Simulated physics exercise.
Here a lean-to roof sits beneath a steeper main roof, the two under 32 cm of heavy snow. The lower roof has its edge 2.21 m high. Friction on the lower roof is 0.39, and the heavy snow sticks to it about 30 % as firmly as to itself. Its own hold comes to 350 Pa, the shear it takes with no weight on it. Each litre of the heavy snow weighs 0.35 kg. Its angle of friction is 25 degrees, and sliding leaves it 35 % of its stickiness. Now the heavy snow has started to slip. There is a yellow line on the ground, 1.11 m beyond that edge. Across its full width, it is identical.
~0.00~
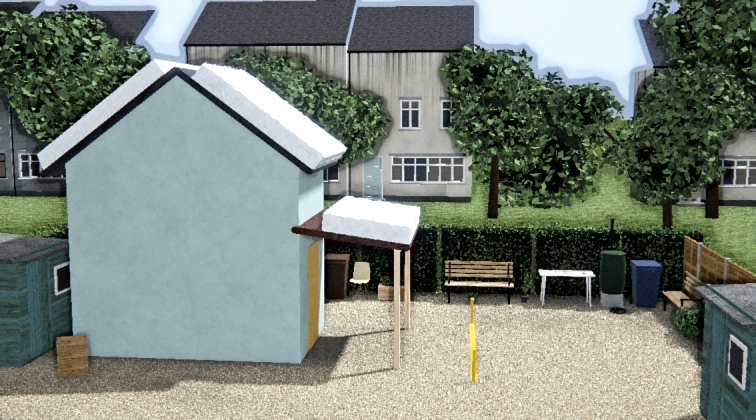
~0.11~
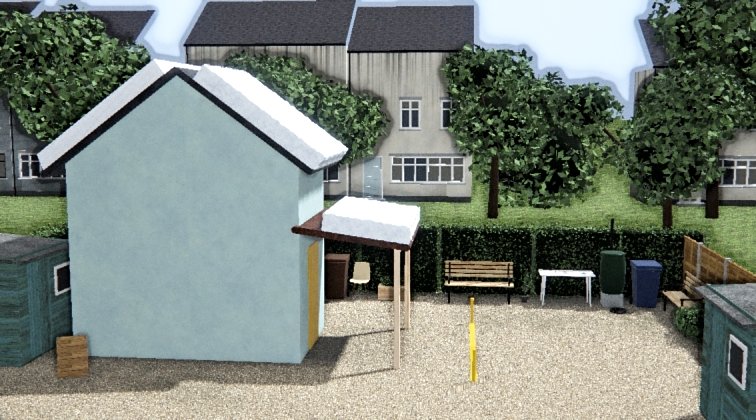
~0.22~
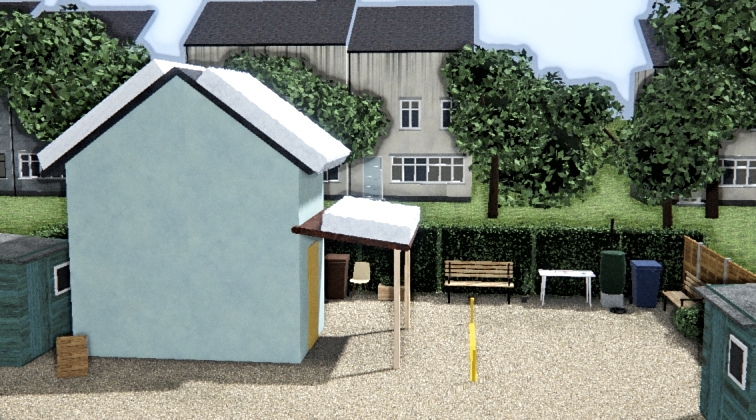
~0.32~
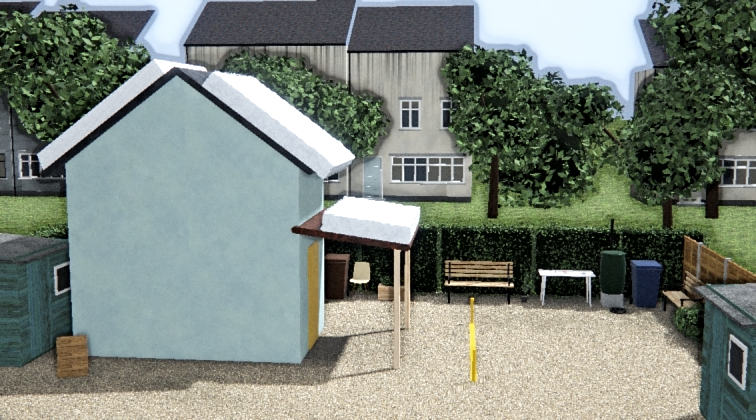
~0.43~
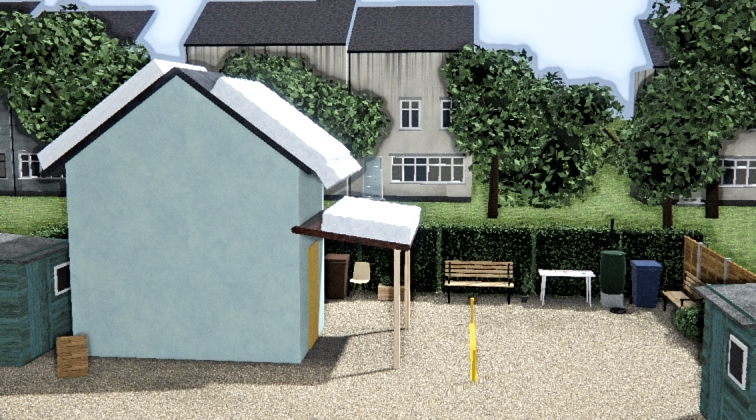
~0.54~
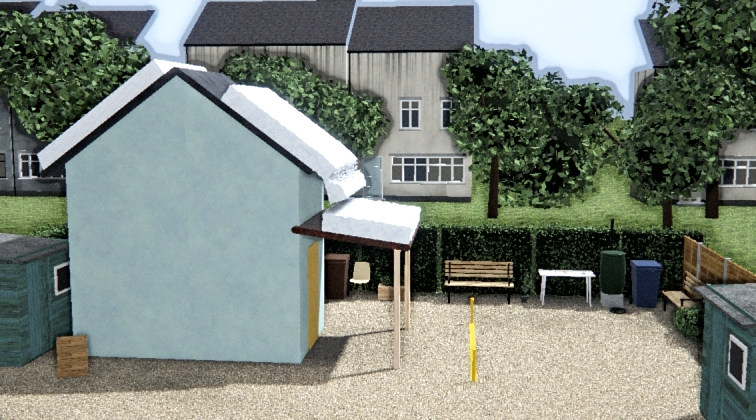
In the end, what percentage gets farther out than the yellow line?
About 47 %.
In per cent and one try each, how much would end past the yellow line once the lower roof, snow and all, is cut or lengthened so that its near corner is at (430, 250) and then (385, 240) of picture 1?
In that order: 40 %, 50 %.
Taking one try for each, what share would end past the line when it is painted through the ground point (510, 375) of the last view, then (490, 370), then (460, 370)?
First try around 35 per cent, second around 40 per cent, third around 50 per cent.
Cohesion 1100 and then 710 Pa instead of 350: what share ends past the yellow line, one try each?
First 25 %, second 35 %.
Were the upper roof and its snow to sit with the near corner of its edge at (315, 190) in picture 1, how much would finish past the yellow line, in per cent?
Roughly 30 %.
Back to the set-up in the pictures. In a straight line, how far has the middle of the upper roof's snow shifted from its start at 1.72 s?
I'd reckon close to 4.0 m.
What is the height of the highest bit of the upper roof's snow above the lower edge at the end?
I'd put it at around 0.6 m up.
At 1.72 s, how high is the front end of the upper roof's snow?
Measured height: Approx. 0.6 m.
After 1.08 s, none is below the lower edge and 0 % is past the line.
After 1.72 s, 42 % is below the lower edge and 22 % is past the line.
After 2.36 s, 62 % is below the lower edge and 47 % is past the line.
After 3.00 s, 62 % is below the lower edge and 47 % is past the line.
After 3.10 s, 62 % is below the lower edge and 47 % is past the line.
